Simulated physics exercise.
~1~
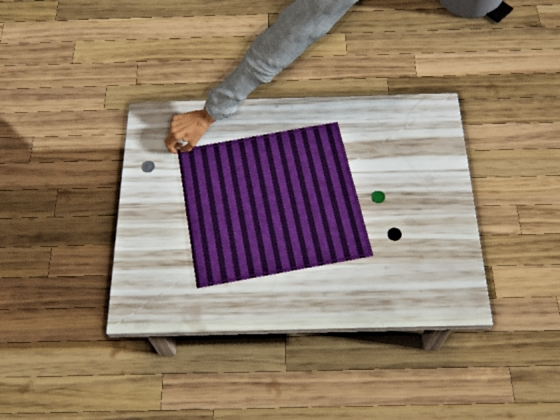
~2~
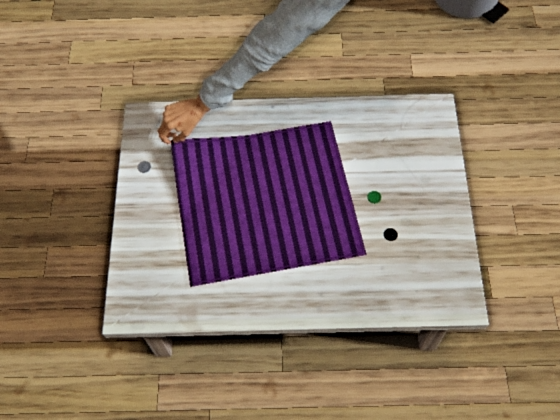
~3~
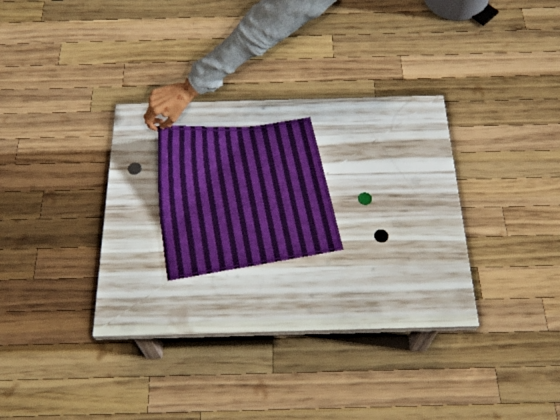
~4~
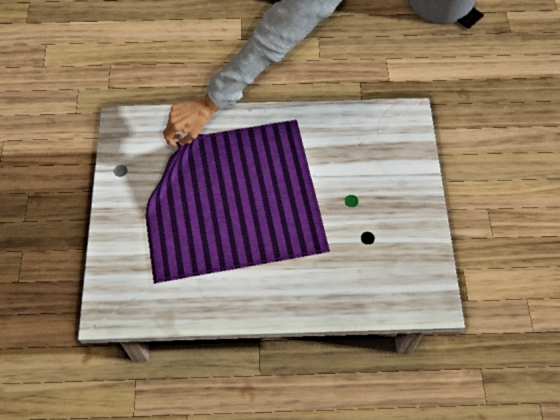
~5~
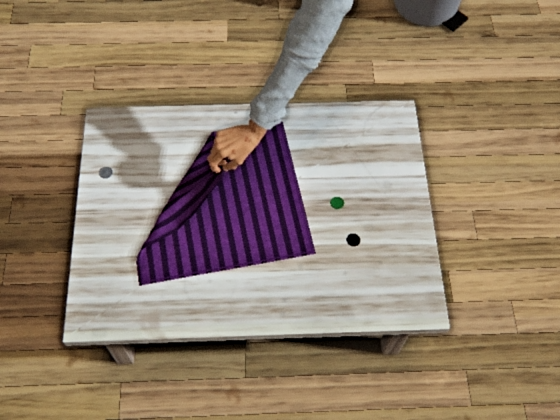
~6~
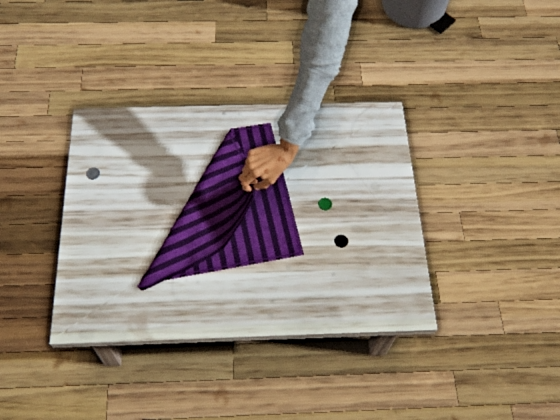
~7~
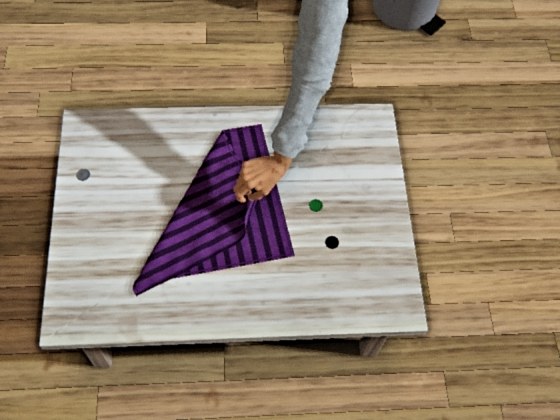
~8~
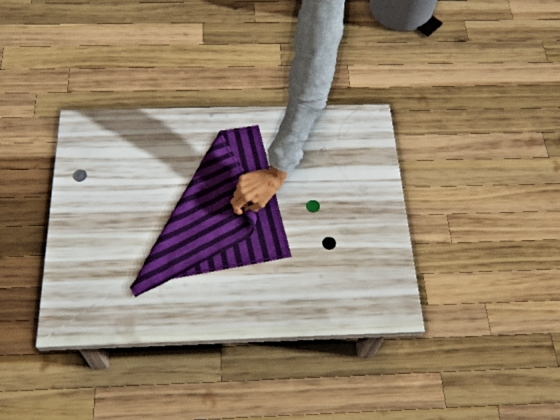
On a pale wooden table, a hand lifts a striped purple cloth's upper-left corner and folds it diagonally, leaving three discs uncovered.
